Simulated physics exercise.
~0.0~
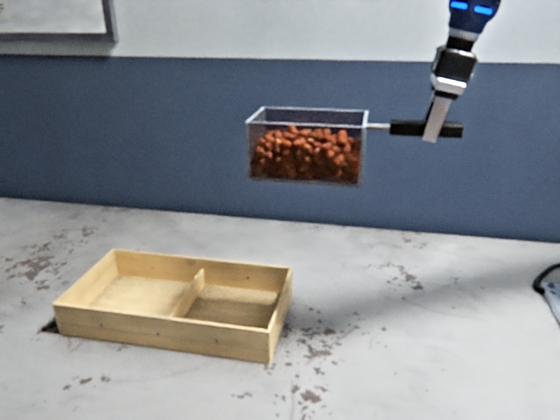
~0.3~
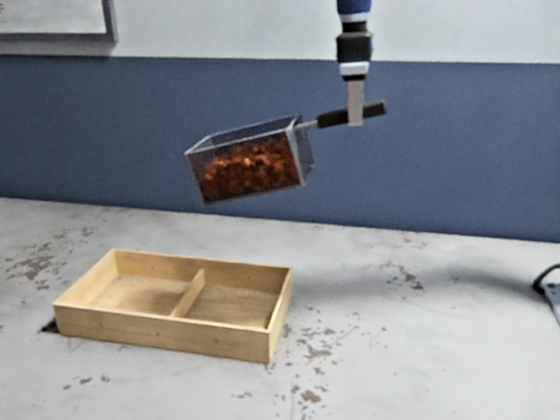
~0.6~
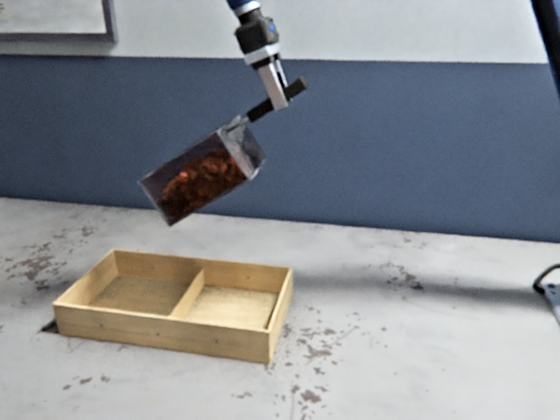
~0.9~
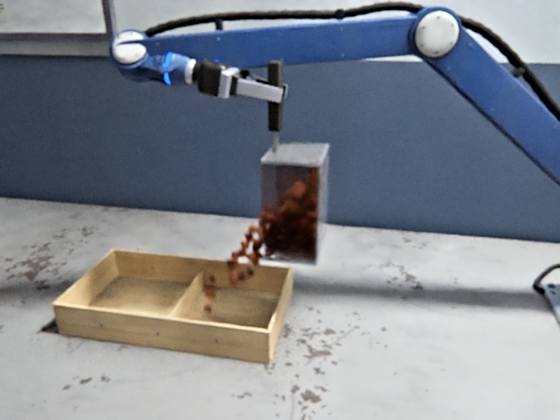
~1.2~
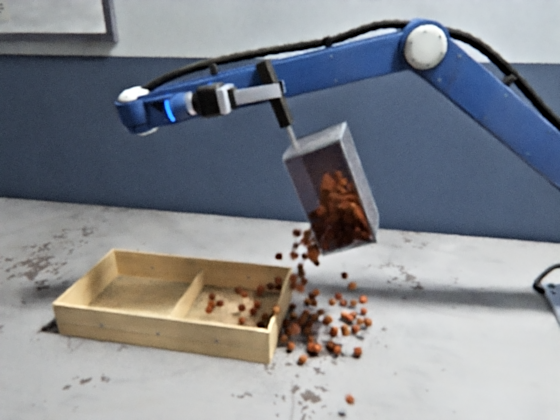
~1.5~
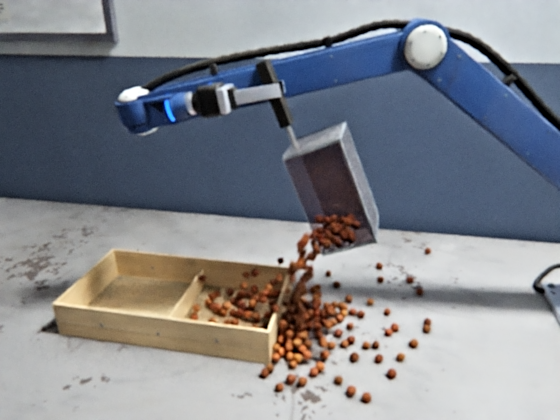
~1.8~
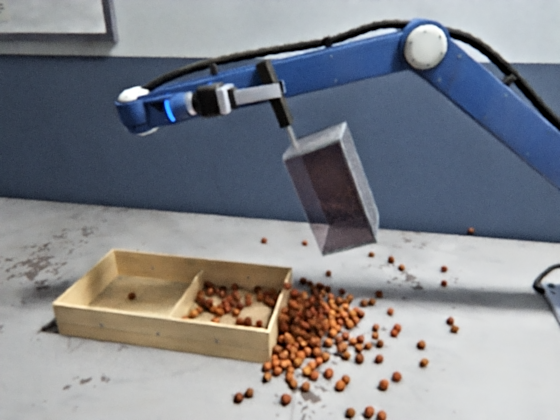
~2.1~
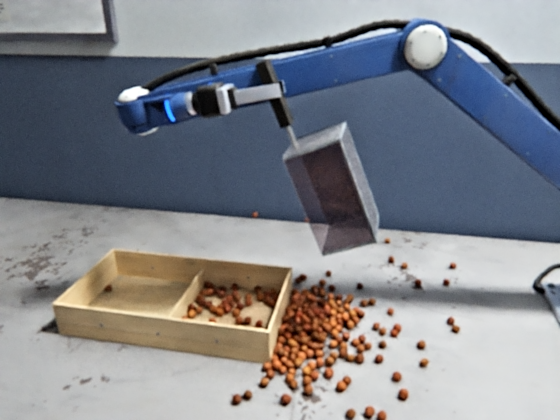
At first, a robot arm's gripper holds a clear box of reddish-brown hazelnuts in the air, above and to the right of a divided wooden crate. The arm carries the box left and tips it gradually until it hangs over the crate. It then swings back a little to the right as the box turns upright on end, and nuts begin spilling into the crate's right compartment. The box tilts further, and most of the stream lands past the crate's right edge, scattering across the table. Finally the emptied box hangs still, with a large pile beside the crate and a smaller share in the right compartment.
